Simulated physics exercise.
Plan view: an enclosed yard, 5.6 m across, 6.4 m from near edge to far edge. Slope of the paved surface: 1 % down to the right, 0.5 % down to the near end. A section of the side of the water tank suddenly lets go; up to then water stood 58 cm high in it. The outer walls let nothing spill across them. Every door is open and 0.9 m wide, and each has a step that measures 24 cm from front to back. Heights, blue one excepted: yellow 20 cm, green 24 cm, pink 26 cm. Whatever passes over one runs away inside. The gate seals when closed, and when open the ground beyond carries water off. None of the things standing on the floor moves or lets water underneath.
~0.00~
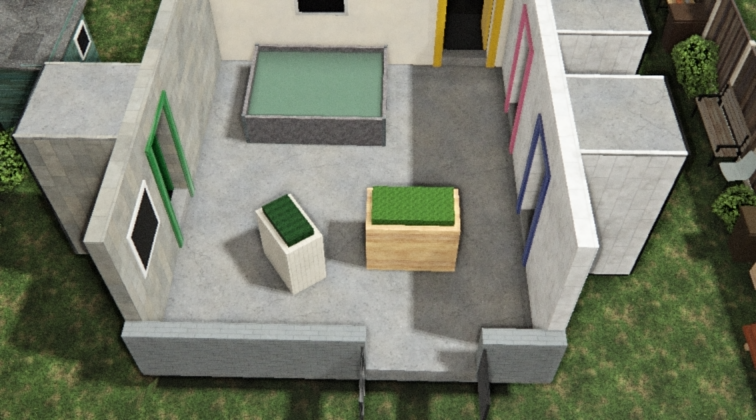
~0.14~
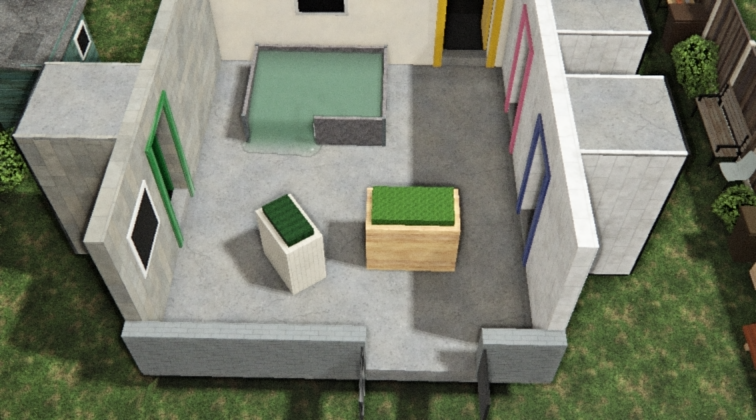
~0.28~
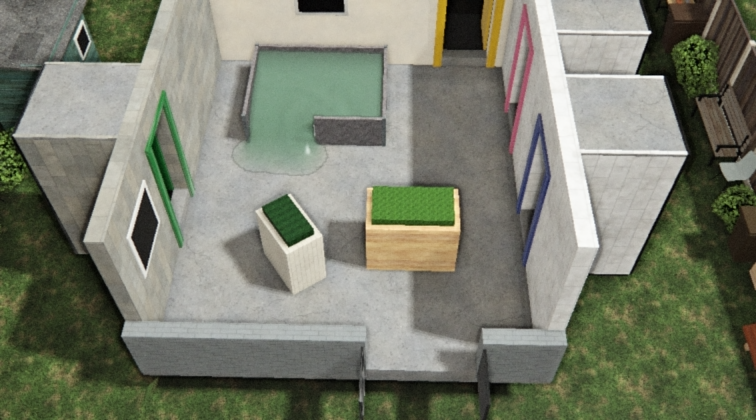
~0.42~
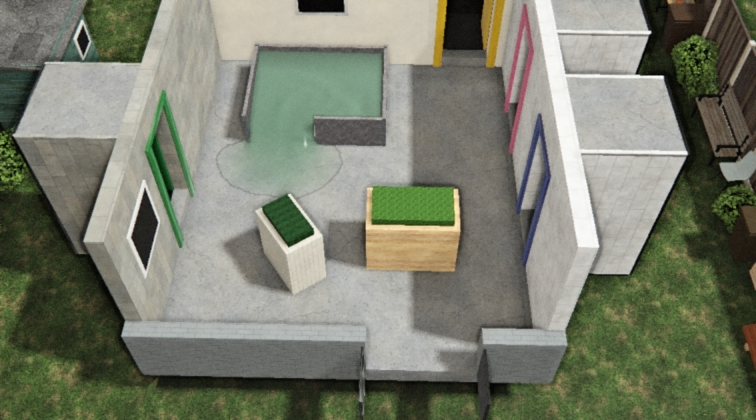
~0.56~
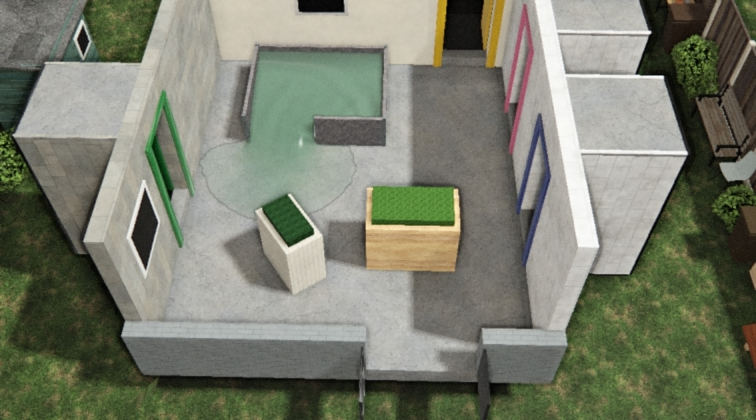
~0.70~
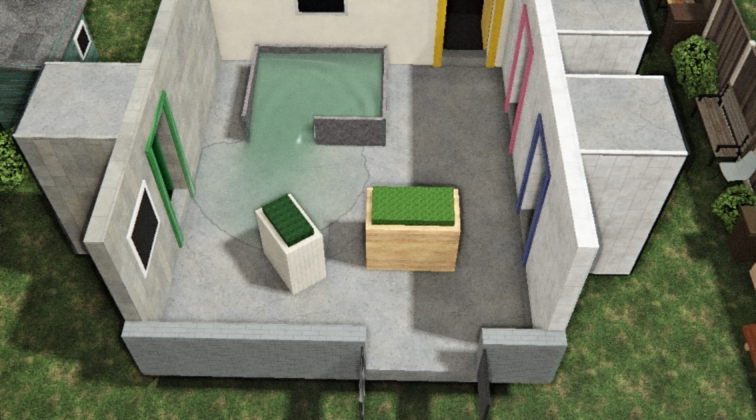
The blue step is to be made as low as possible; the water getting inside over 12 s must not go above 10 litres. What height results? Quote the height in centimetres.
It would have to be roughly 6.5 cm high.
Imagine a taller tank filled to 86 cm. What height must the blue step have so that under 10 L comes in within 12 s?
Roughly 10.5 cm high.
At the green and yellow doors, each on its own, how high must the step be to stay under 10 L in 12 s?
About 14.0 cm at green and about 8.5 cm at yellow.
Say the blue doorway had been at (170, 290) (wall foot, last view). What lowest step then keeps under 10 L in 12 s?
You'd want it roughly 20 cm high.
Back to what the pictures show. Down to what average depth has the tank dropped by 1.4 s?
Mean depth: Approx. 41 cm.
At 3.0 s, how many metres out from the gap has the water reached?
5.6 metres.
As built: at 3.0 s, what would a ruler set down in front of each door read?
Centimetres: Blue = 0, yellow = 0, green = 14, pink = 0.
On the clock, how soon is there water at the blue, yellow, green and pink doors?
Blue = 3.6 s, yellow = 7.5 s, green = 0.9 s, pink = 6.0 s.
After 1.4 s water covers 30 % of the floor, deepest (30 cm) near (262, 151); it has not reached the blue door.
After 3.0 s water covers 45 % of the floor, deepest (37 cm) near (158, 349); it has not reached the blue door.
After 12.0 s water covers 100 % of the floor, deepest (14 cm) near (504, 82); 7 cm at the blue door, 0 litres in over its 14 cm step.
At the blue door as built, the water arrived by 3.6 s and peaked near 9 cm at 9.0 s.
With a step of 6 cm, 14 litres would have come in within the 12 s; with 8 cm, 3 litres. So under 10 litres takes about 6.5 cm.
